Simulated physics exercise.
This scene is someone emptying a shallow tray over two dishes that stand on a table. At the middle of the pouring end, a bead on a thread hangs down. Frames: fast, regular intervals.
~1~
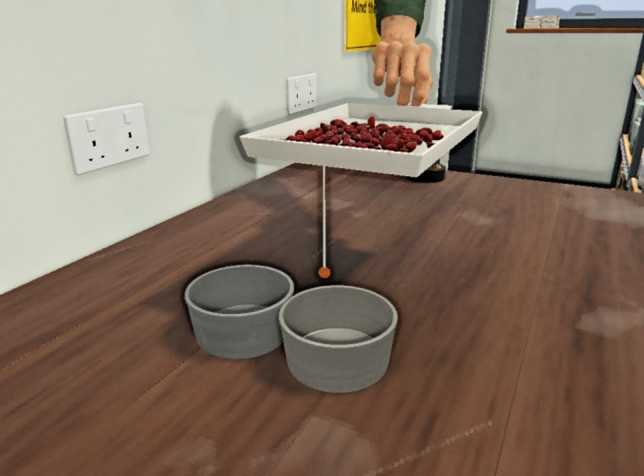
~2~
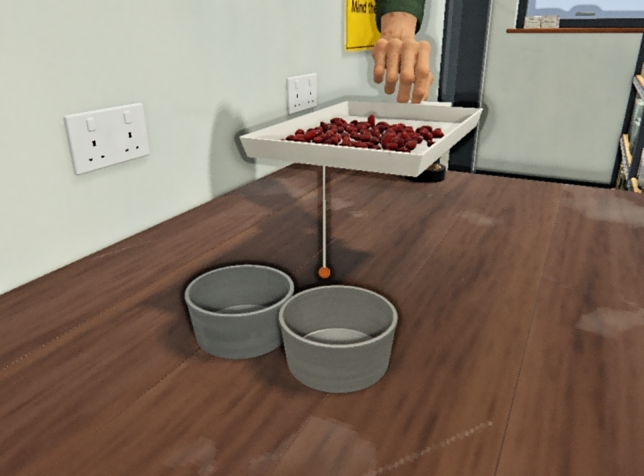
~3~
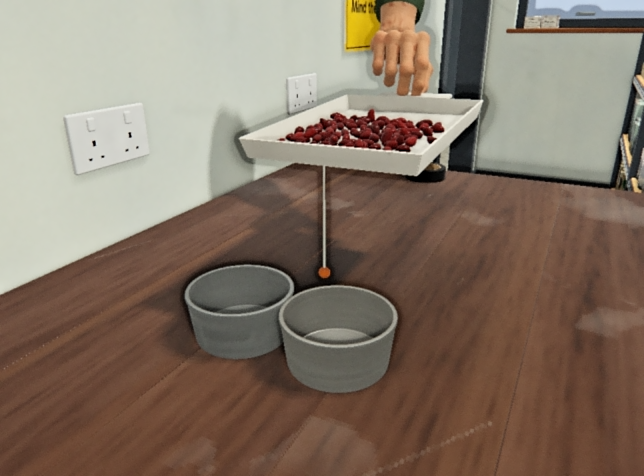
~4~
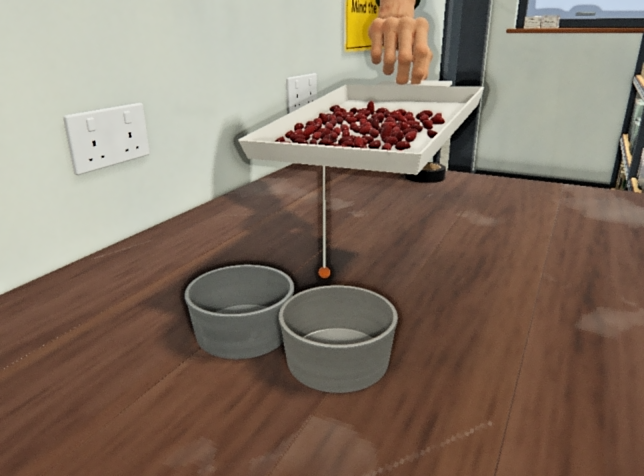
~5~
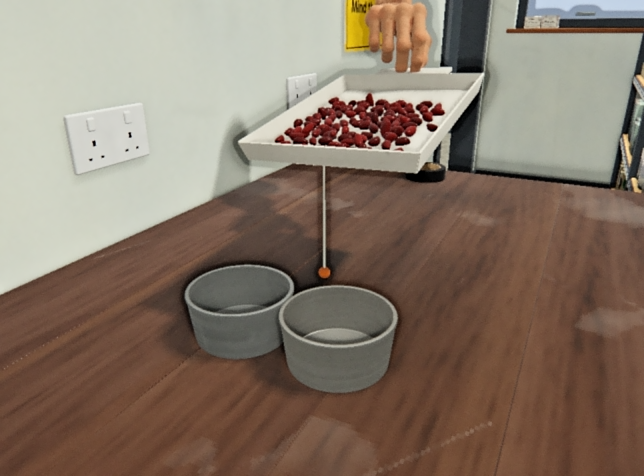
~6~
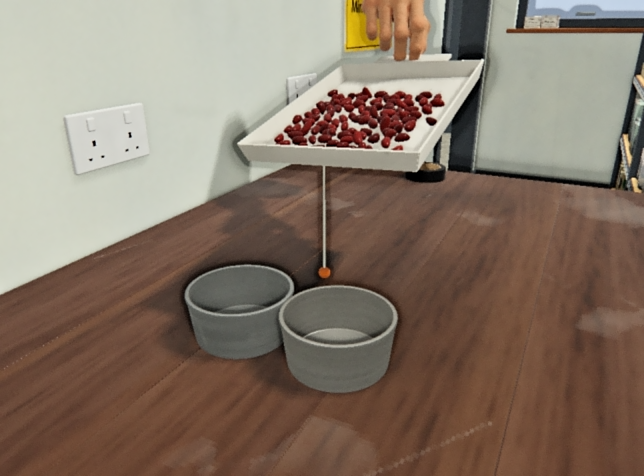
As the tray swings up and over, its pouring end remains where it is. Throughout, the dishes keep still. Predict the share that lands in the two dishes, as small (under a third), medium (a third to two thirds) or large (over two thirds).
Large.
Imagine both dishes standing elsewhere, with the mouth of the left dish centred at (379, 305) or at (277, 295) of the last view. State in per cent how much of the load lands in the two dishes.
Some 0 percent in the first case, 60 percent in the second.
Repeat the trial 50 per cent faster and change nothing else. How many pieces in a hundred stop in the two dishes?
That comes to about 90 in every hundred.
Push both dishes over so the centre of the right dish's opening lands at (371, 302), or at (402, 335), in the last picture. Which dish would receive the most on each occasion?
Placement one gives the one at left, placement two gives the one at left.
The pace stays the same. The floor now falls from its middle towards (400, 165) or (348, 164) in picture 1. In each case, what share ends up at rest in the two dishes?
In turn, 30 percent and then 60 percent.
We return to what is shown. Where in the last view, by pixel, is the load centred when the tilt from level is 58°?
Roughly at (319, 113).
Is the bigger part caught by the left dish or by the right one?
Well, that is the left of the two.
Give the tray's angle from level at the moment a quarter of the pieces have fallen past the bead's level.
Close to 95° of tilt at that moment.
Soon, tray tipped steeply; all on the tray.
A while on, tray tipped right over; about a third on the tray; a stray few in the right dish; about a third in the left dish; a stray few outside both; about a quarter in the air.
Towards the end, tray tipped past a quarter turn; about a quarter in the right dish; most in the left dish; a small part outside both.
Finally, tray tipped past a quarter turn; about a quarter in the right dish; most in the left dish; a small part outside both.
